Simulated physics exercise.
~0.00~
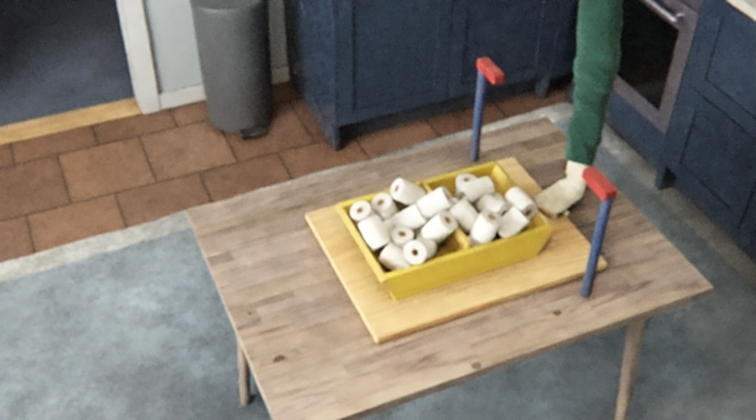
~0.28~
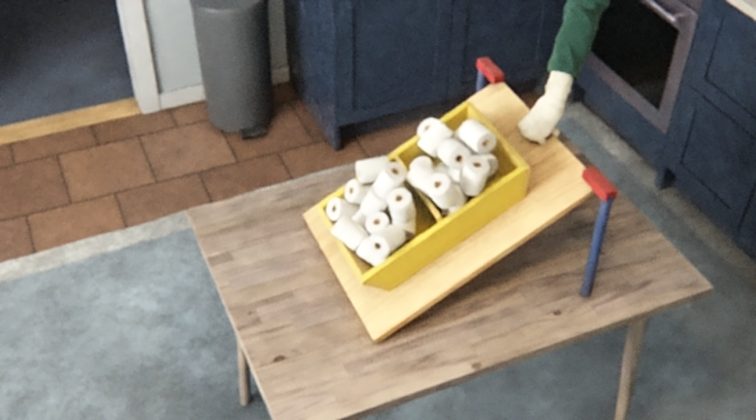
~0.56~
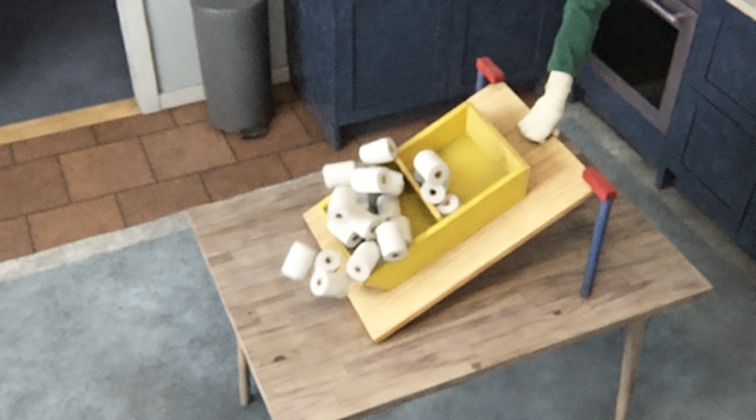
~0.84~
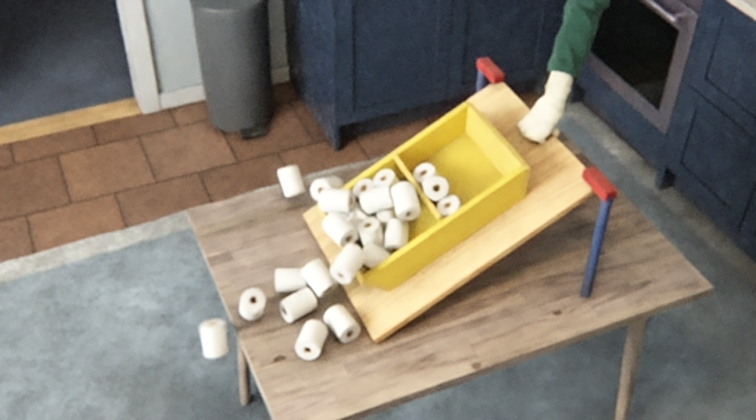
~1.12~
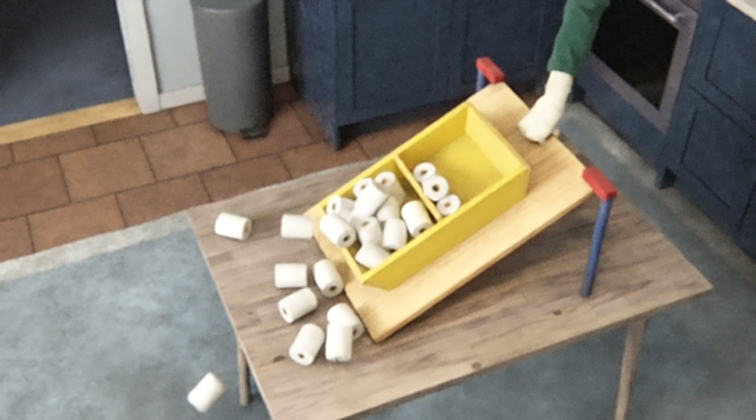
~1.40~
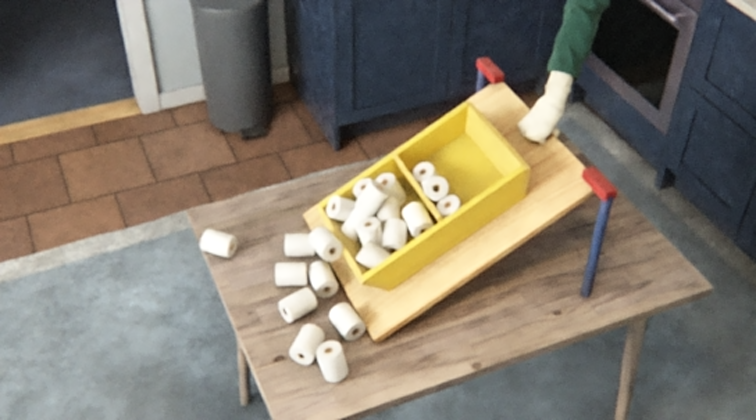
Gloved hand tilting a board with a yellow crate, spilling white paper rolls across a wooden table while others stay inside.
